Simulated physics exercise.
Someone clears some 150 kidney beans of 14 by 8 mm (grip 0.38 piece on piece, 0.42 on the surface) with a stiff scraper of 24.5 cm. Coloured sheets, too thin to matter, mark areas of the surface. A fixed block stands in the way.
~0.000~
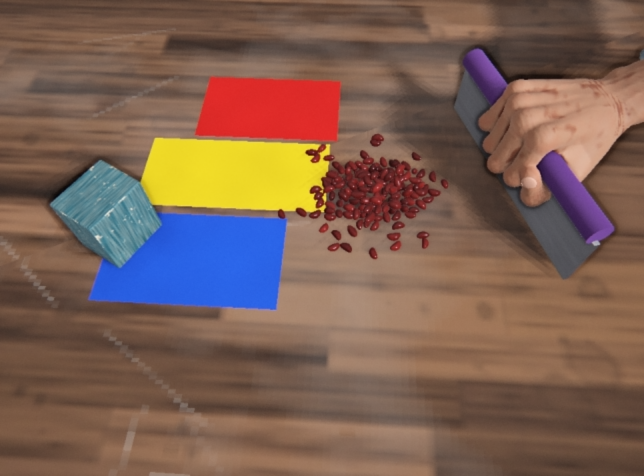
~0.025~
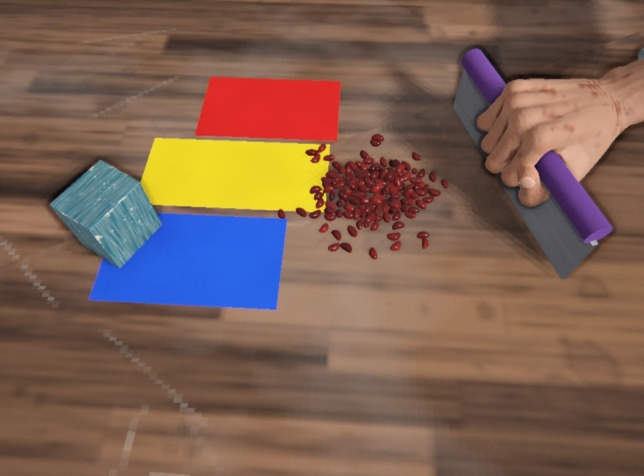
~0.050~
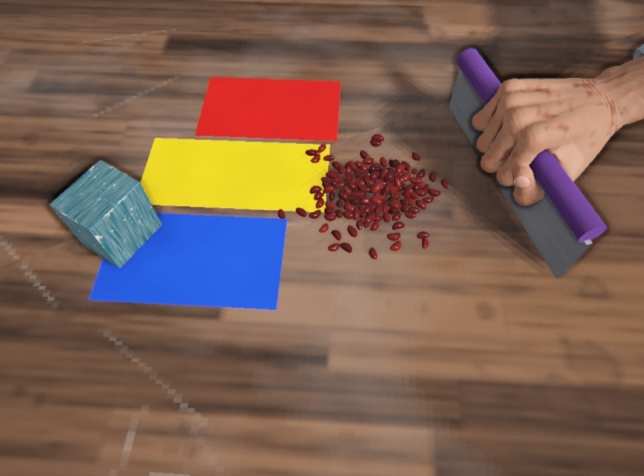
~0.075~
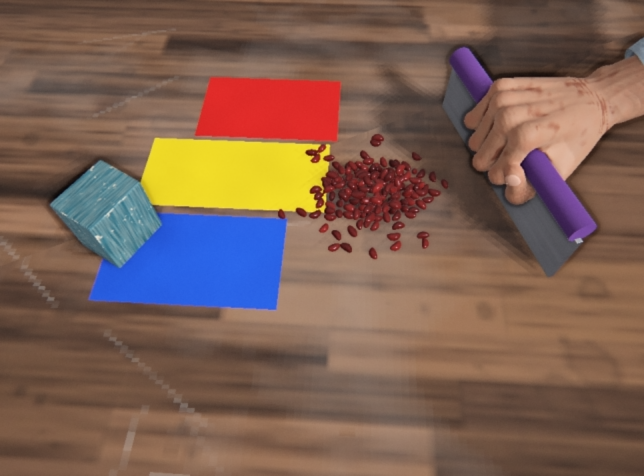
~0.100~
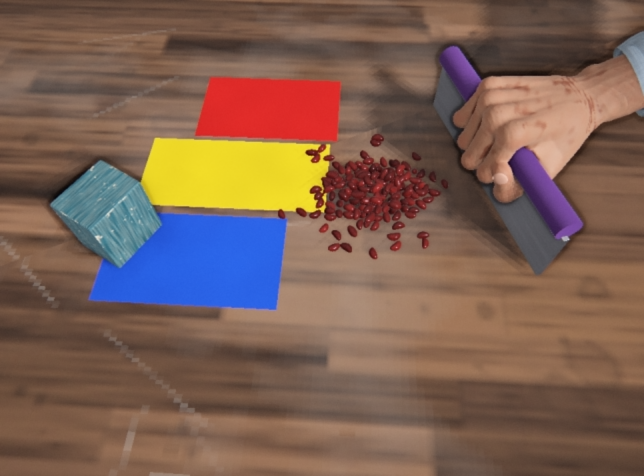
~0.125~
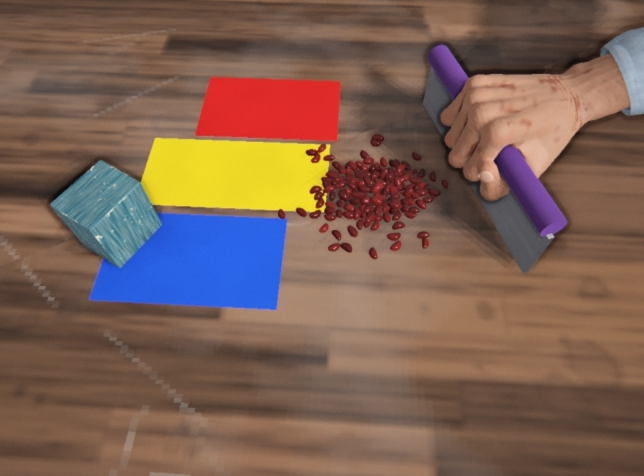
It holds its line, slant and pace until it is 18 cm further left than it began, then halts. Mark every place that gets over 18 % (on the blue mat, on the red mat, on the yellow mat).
On the blue mat: Under; on the red mat: Under; on the yellow mat: Over.
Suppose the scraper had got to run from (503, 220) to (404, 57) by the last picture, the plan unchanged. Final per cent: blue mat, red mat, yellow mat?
Blue mat 0, red mat 10, yellow mat 35.
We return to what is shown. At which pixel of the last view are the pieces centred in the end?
Near (318, 199).
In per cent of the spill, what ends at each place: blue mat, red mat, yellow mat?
Blue mat 0, red mat 5, yellow mat 40.
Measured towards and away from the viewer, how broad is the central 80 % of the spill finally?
Some 12 cm.
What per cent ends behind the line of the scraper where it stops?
Roughly 0 per cent.
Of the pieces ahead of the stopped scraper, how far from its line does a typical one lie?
Roughly 4 cm.
After 0.31 s, scraper 13 cm from its start, spill 11 cm wide; yellow mat 10 %, off the mats 90 %.
Then, at 0.50 s, scraper 18 cm from its start, spill 15 cm wide; yellow mat 40 %, red mat 5 %, off the mats 55 %.
Then, at 0.66 s, scraper 18 cm from its start, spill 16 cm wide; yellow mat 40 %, red mat 5 %, off the mats 55 %.
In the end, at 1.7 s, blue mat 0 %, yellow mat 40 %, red mat 5 %, off the mats 55 %.
